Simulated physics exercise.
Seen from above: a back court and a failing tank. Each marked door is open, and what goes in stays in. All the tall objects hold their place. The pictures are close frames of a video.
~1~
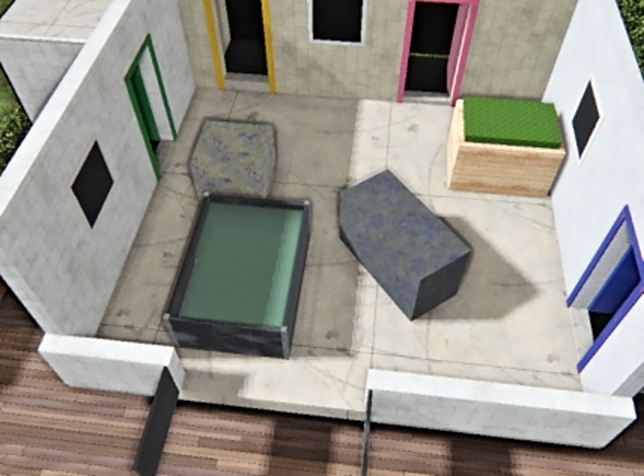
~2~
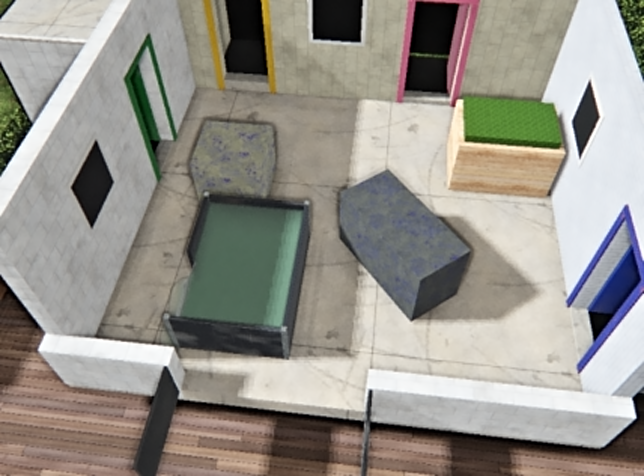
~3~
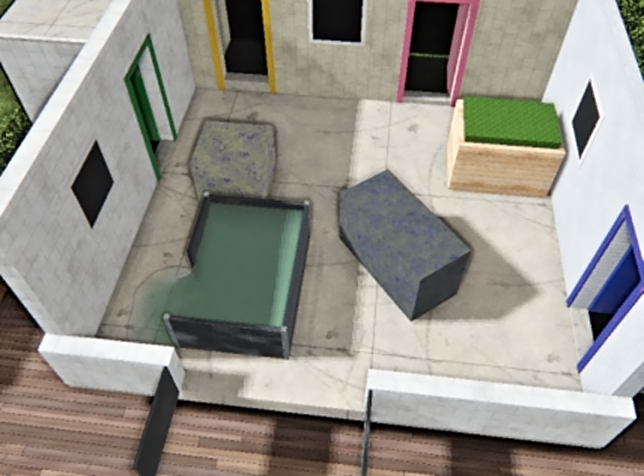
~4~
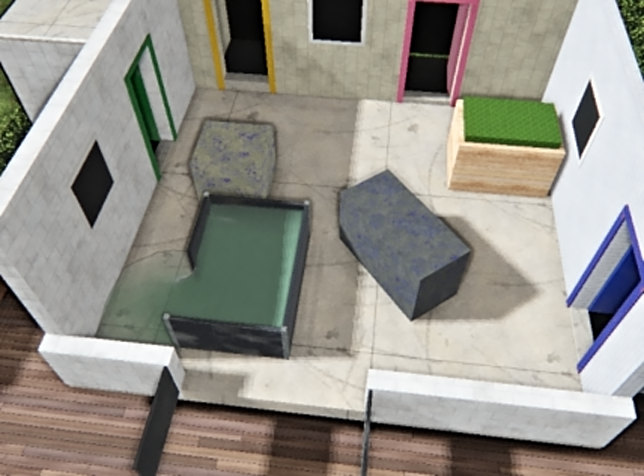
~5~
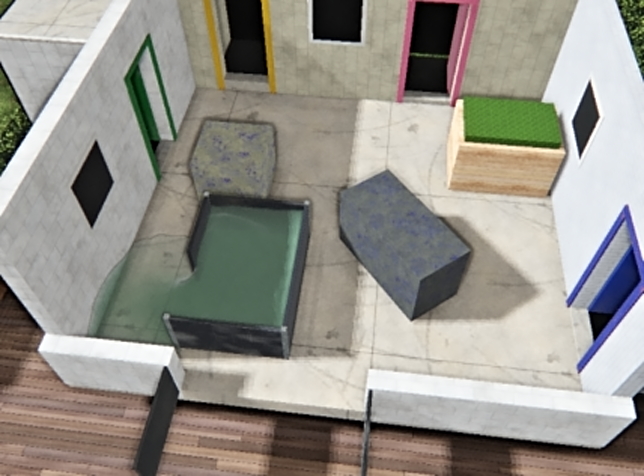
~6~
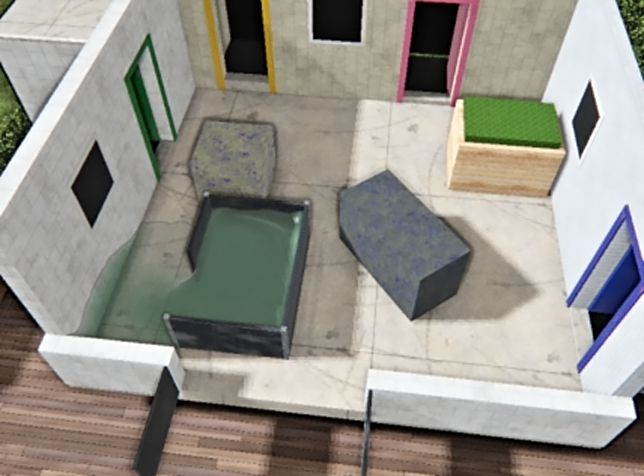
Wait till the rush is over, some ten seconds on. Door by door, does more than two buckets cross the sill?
The green door lets in a lot; the blue door admits no more than that; the yellow door admits no more than that; the pink door admits no more than that.
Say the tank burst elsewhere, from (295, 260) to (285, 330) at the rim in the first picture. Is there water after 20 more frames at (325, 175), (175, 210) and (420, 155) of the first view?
One after the other: Wet, dry, dry.
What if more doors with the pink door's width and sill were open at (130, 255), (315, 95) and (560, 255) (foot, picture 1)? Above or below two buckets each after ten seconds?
In turn: Takes more, stays under, is under.
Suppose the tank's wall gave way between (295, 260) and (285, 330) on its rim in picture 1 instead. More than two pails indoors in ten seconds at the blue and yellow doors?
One by one: The blue door goes over, the yellow door stays under.
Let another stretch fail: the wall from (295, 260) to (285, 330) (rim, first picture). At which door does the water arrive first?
First comes the one in blue.
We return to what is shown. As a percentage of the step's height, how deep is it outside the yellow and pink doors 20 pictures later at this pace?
Roughly 90 per cent, then 0 per cent.
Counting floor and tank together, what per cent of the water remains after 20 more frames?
Roughly 94 per cent.
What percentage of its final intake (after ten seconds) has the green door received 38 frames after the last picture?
Roughly 55 per cent.
A moment on, water covers 10 % of the floor; the green door wet at the sill, nothing in, the blue door not reached, the yellow door not reached, the pink door not reached.
Next, water covers 25 % of the floor; the green door wet at the sill, nothing in, the blue door not reached, the yellow door not reached, the pink door not reached.
Then, water covers 40 % of the floor; the green door under two buckets in, the blue door not reached, the yellow door wet at the sill, nothing in, the pink door not reached.
Later, water covers 70 % of the floor; the green door over two buckets in, the blue door wet at the sill, nothing in, the yellow door wet at the sill, nothing in, the pink door wet at the sill, nothing in.
In the end, water covers 90 % of the floor; the green door over two buckets in, the blue door wet at the sill, nothing in, the yellow door wet at the sill, nothing in, the pink door wet at the sill, nothing in.
